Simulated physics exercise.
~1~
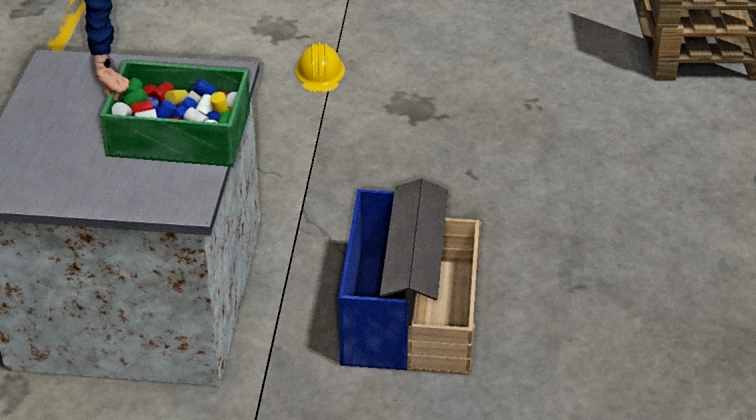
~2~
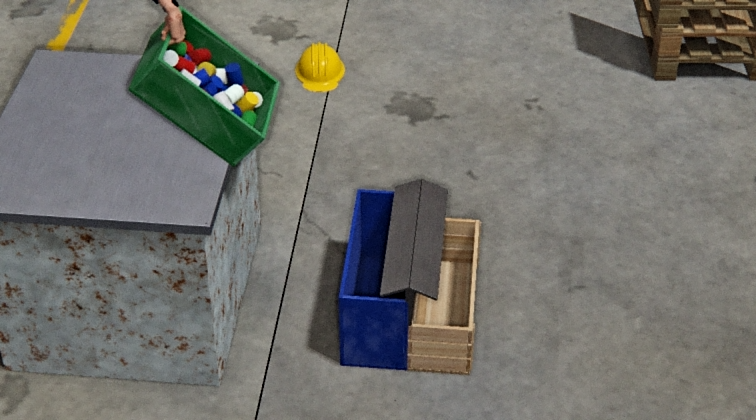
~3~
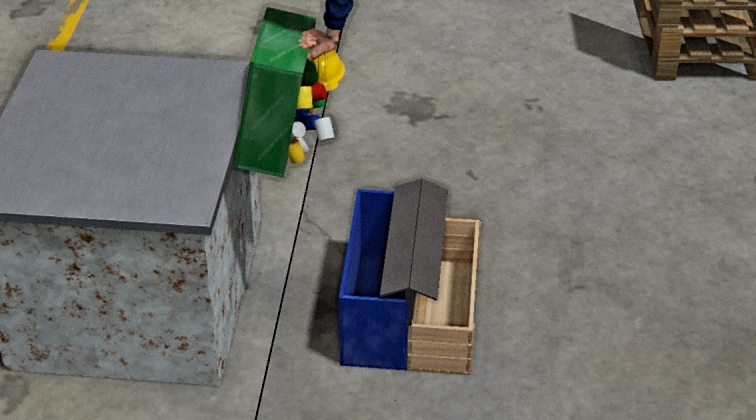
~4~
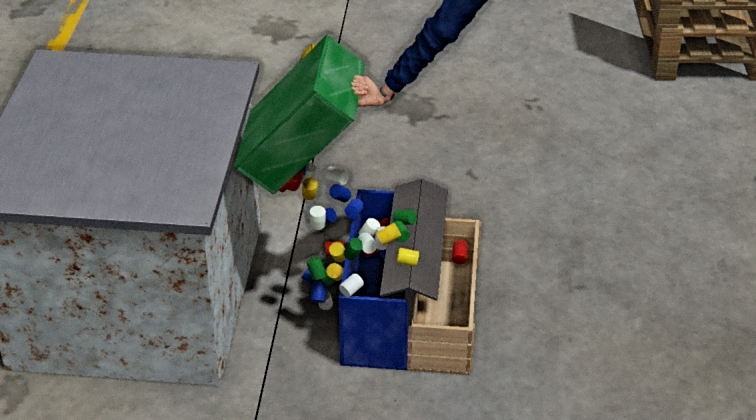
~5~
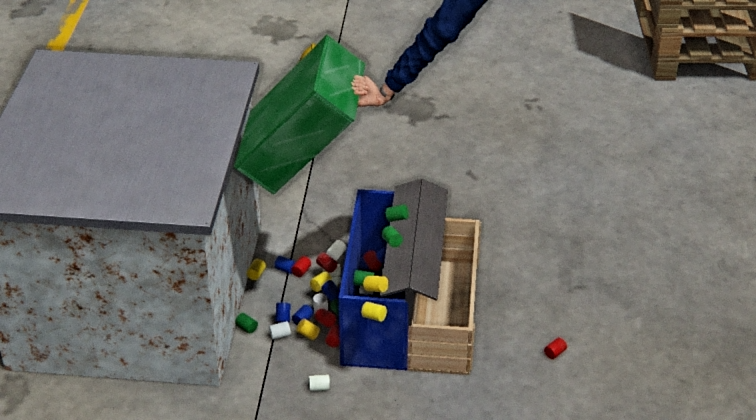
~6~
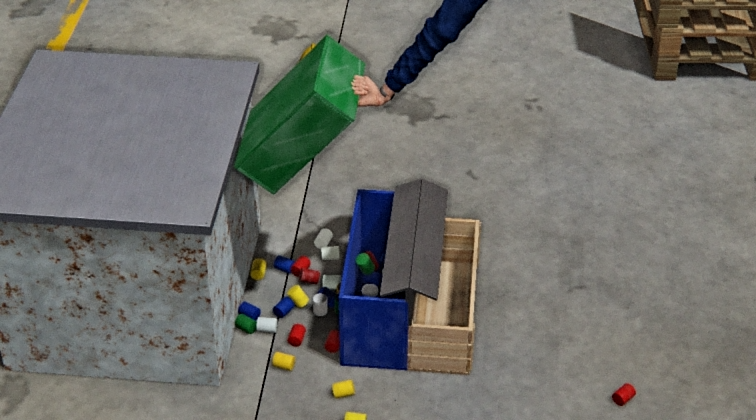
Concrete workshop floor, a worker's hand tipping a green box of colourful jars, some landing in a blue trough, others scattering around.
